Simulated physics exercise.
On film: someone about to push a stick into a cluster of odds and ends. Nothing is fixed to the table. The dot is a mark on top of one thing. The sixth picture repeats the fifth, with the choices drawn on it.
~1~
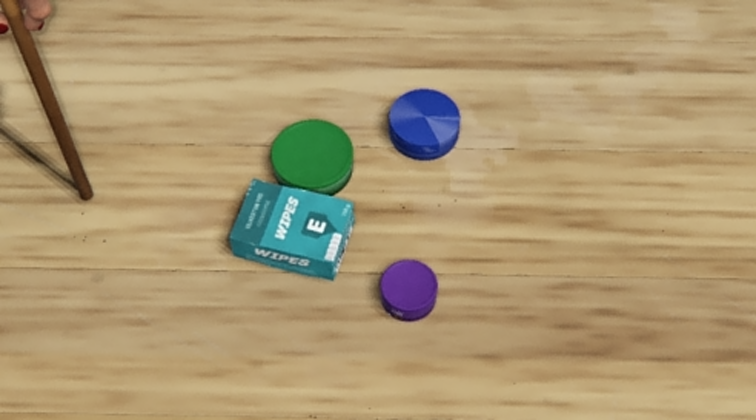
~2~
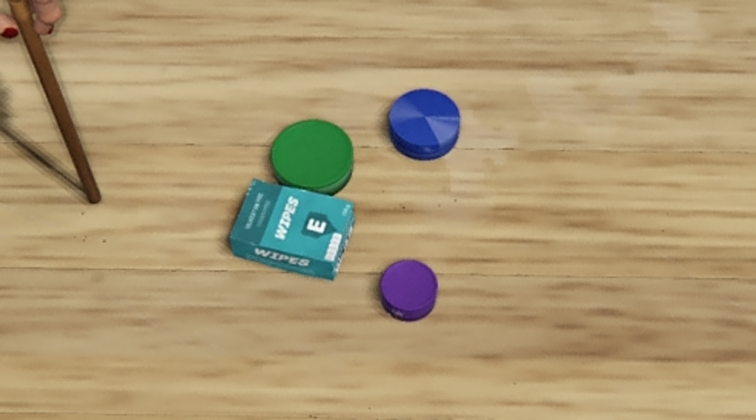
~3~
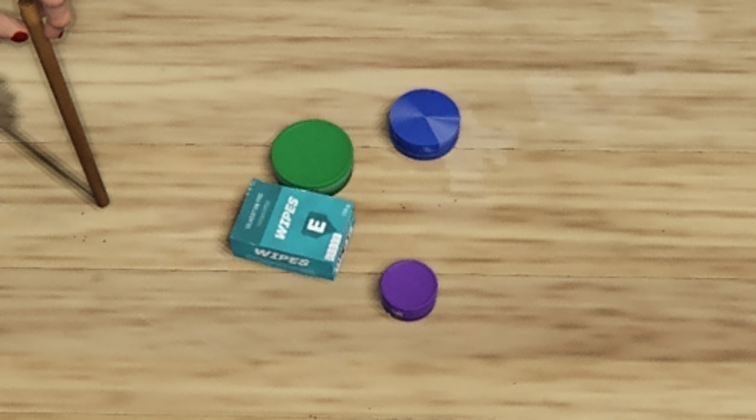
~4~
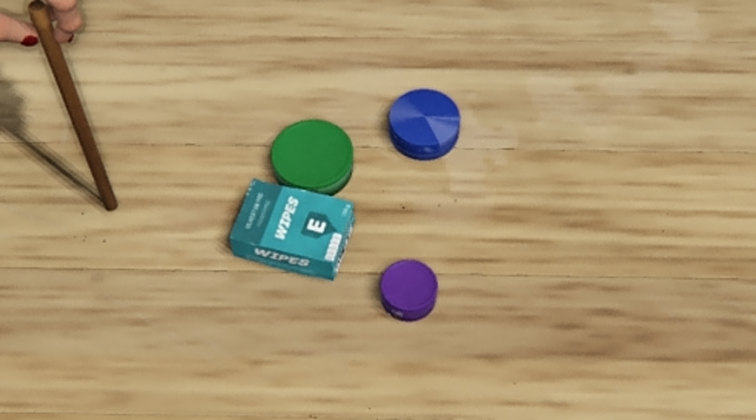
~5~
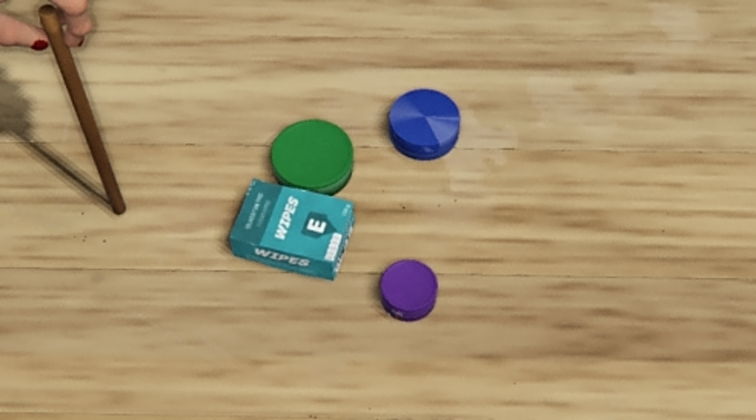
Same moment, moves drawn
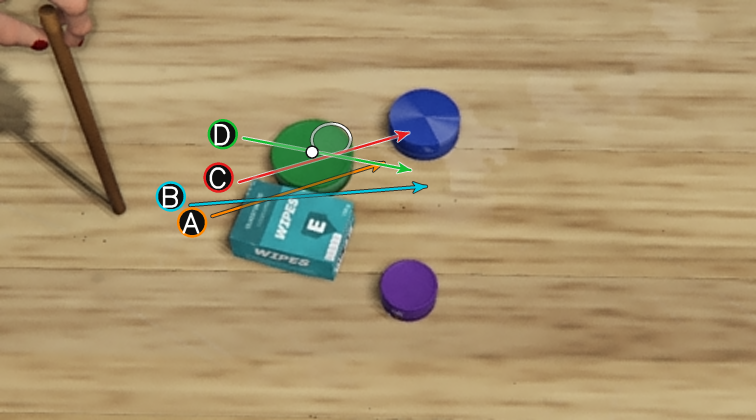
To begin with, a hand at the upper left holds a brown stick whose tip rests left of a turquoise wipes box, a green jar, a blue tin and a purple tub. The hand and stick then shift slightly right and down toward the box, while the four items stay still.
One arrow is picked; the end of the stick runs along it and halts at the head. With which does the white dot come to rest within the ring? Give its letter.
The stick should follow B.
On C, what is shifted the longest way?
It is the green jar.
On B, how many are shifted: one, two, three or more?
In all, two.
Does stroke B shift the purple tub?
No.
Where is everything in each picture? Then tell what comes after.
In the first picture, blue tin (424, 125); green jar (313, 161); purple tub (408, 291).
In the second picture, purple tub (408, 291); turquoise box (293, 229).
In the third picture, blue tin (424, 125); green jar (313, 161).
In the fourth picture, purple tub (408, 291); turquoise box (293, 229).
In the fifth picture, blue tin (424, 125); green jar (313, 161); purple tub (408, 291).
On the marked copy, A from (212, 216) to (384, 163); B from (190, 205) to (426, 186); C from (239, 182) to (409, 133); D from (243, 138) to (411, 170); the ring at (331, 139); the white dot at (312, 152).
Taking B. A third of the way, foot of the stick (277, 199); green jar (313, 161); turquoise box (309, 237).
Two thirds of the way, foot of the stick (361, 193); green jar (332, 148); turquoise box (327, 244).
When it is over, foot of the stick (426, 188); green jar (332, 148); turquoise box (327, 244); the dot on the green jar is in the ring.
As for the rest, A leaves the dotted thing at (350, 125); C leaves the dotted thing at (417, 165); D leaves the dotted thing at (395, 202).
